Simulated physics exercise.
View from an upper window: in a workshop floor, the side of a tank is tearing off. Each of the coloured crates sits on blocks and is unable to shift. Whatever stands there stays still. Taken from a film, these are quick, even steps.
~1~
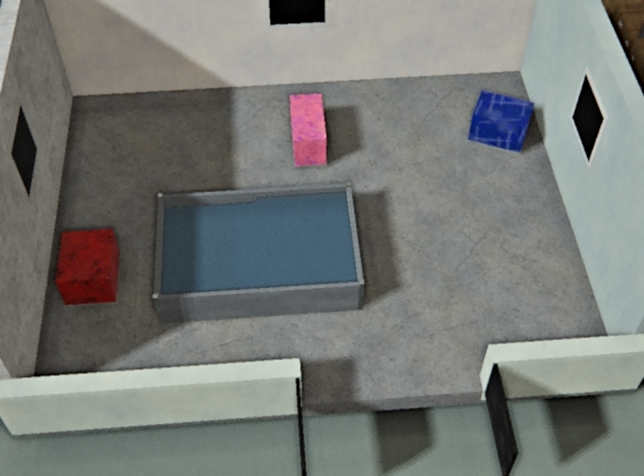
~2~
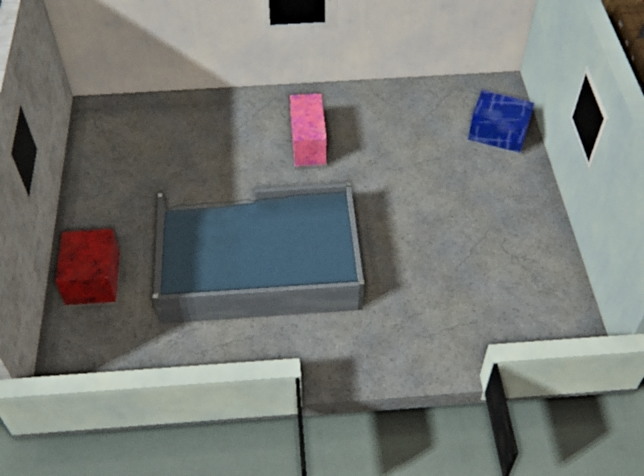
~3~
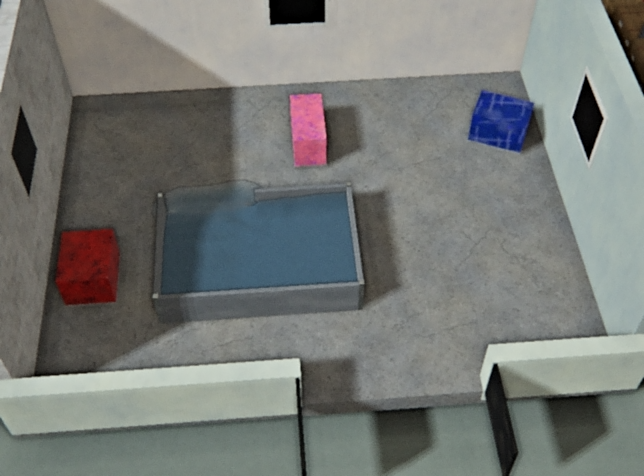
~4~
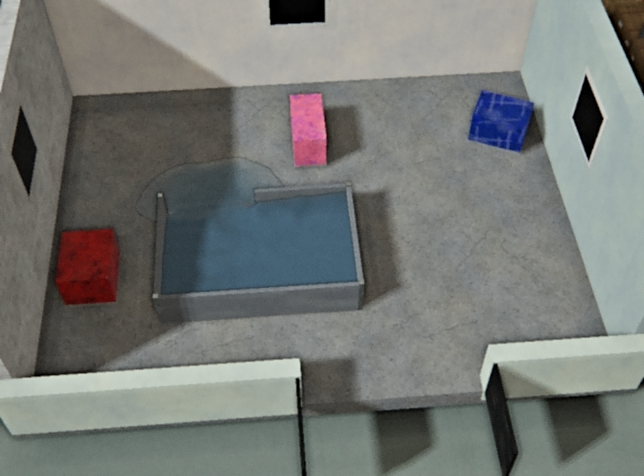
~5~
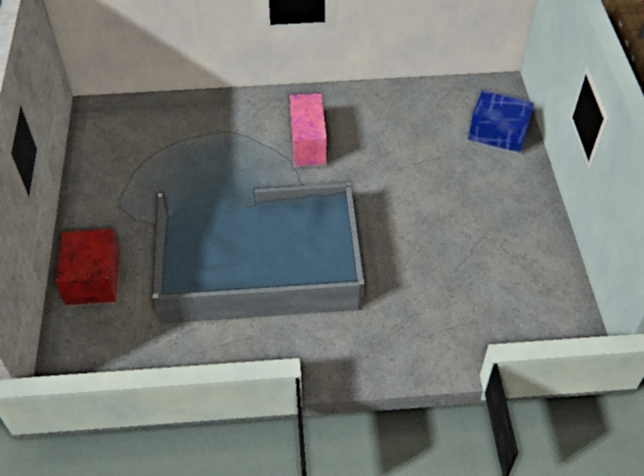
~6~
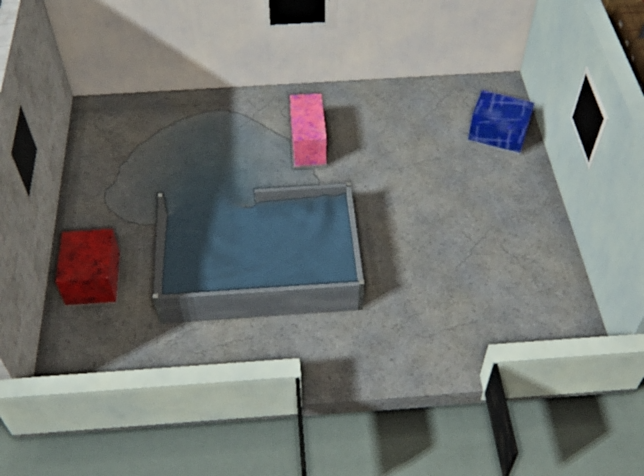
A large grey rectangular tank of still blue water sits left of centre on a concrete workshop floor, seen from high above through a fixed view. A red crate stands to its left, a pink one behind it, and a blue one near the far right corner. The left part of the tank's far side opens, and water pours out, spreading backward across the floor in a widening rounded sheet.
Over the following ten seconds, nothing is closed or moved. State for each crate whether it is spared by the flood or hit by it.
Outcome: Red crate: Becomes wet; pink crate: Becomes wet; blue crate: Becomes wet.
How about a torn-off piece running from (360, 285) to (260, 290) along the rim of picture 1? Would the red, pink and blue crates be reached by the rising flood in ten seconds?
The red crate is wetted; the pink crate is spared; the blue crate stays dry.
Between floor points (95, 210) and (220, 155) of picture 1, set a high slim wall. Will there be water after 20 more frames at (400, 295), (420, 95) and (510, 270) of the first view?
As listed: Clear, covered, free of water.
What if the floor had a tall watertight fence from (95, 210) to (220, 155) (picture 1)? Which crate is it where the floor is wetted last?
Lab note: Final one reached is the one in blue.
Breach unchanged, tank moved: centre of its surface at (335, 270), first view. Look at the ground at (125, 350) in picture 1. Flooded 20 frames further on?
Not reached.
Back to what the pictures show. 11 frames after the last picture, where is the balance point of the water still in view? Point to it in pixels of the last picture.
About (225, 203).
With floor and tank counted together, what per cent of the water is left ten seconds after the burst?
100 %.
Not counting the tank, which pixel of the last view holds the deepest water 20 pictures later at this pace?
My pick is (172, 95).
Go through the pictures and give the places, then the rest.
In the first frame, still water in the water tank at (257, 242).
In the second frame, the front is at a hidden place, out from the gap on the water tank's far side.
In the third frame, water pours out on the water tank's far side and has run to a hidden place.
In the fourth frame, water pours out on the water tank's far side and has run to (240, 162).
In the fifth frame, water pours out on the water tank's far side and has run to (235, 137).
In the sixth frame, the front is at (224, 114), out from the gap on the water tank's far side.
A moment on, water covers 20 % of the floor; the red crate not reached, the pink crate water round its plinth, the blue crate not reached.
Next, water covers 25 % of the floor; the red crate not reached, the pink crate water round its plinth, the blue crate not reached.
Then, water covers 40 % of the floor; the red crate not reached, the pink crate water round its plinth, the blue crate water round its plinth.
Later, water covers 60 % of the floor; the red crate water round its plinth, the pink crate water round its plinth, the blue crate water round its plinth.
In the end, water covers 90 % of the floor; the red crate was topped, the pink crate was topped, the blue crate was topped.
